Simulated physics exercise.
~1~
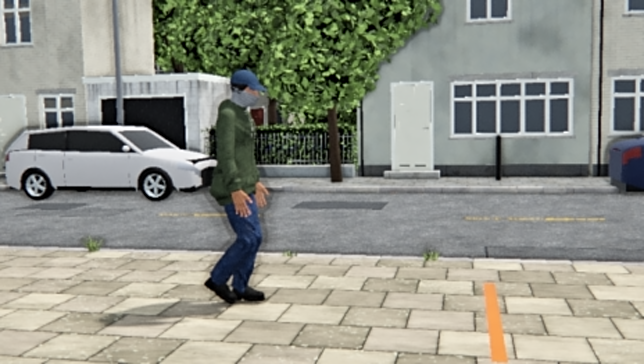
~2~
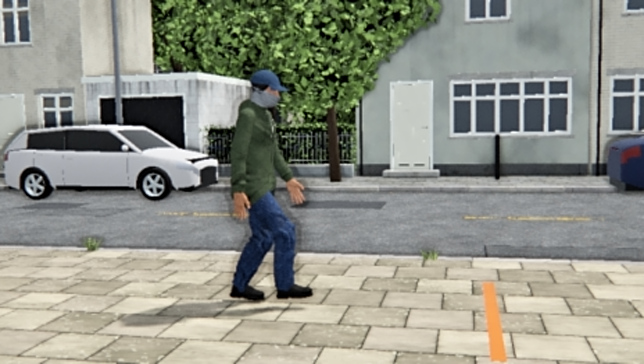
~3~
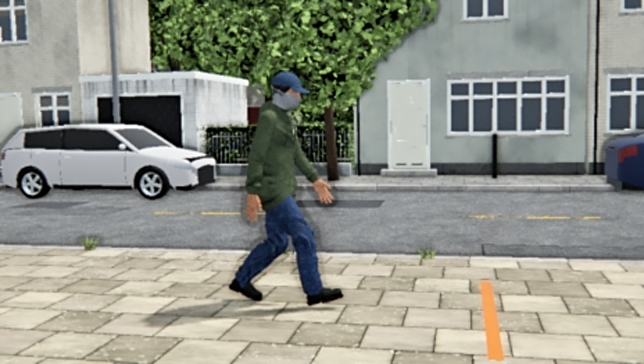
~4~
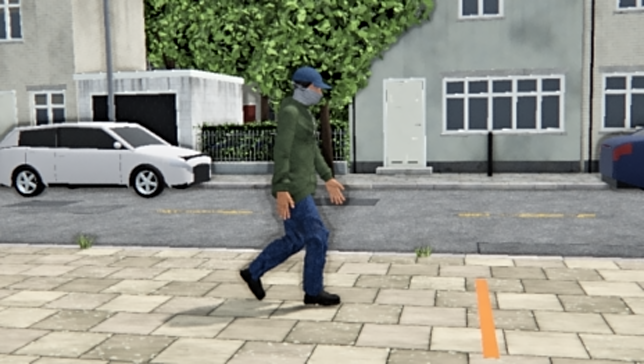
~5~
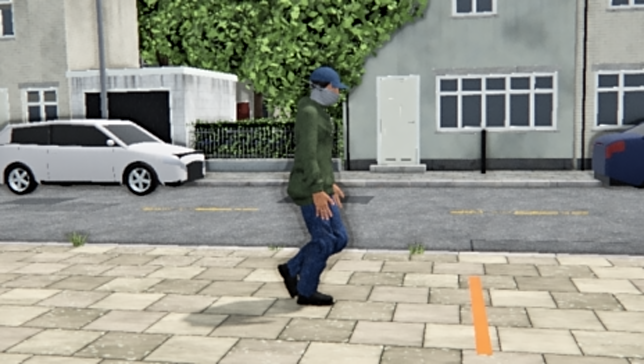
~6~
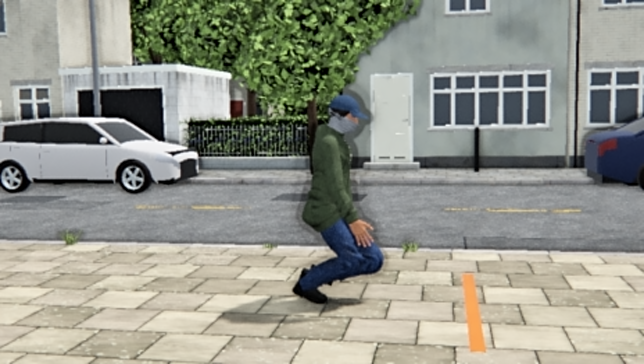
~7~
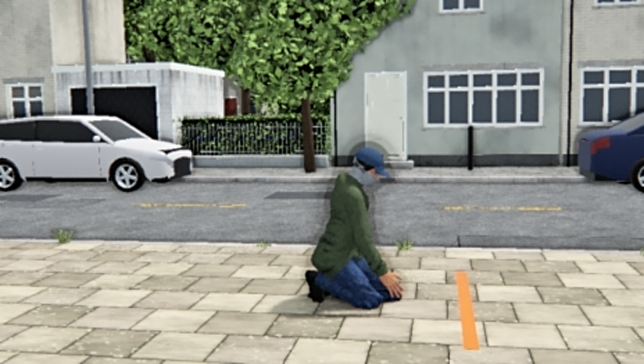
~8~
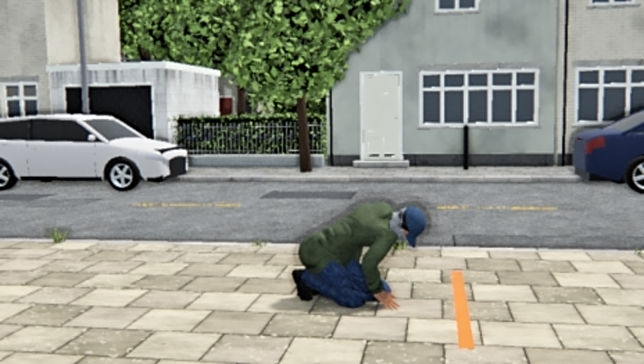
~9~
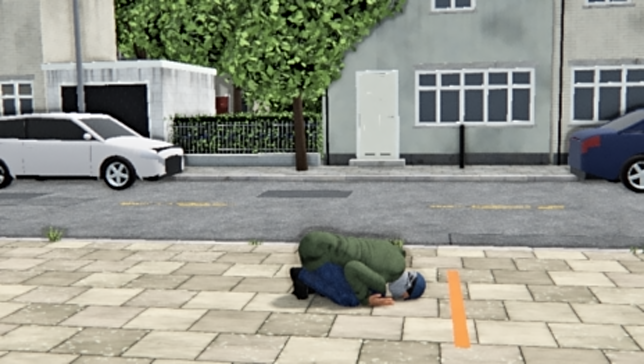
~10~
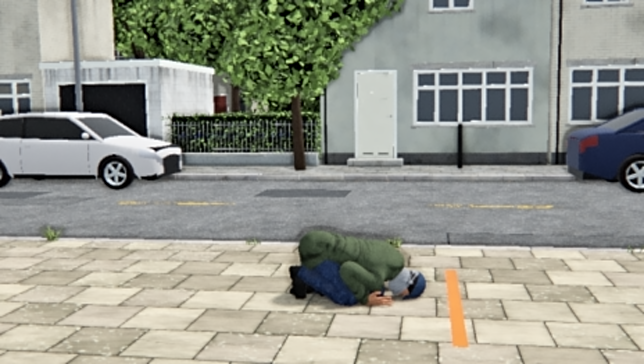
A person in a blue cap, grey face covering, green jacket and blue trousers walks right along a pale paved sidewalk, seen side-on from across the pavement. Behind are a road, a white car at left, a leafy tree, grey houses and a dark blue car at right, while an orange strip of tape lies on the paving ahead. As the view drifts slightly right, the walker slows, the knees bend and they sink to kneeling. The body then folds forward, hands reaching the ground. It ends curled face-down and still, head just short of the tape.
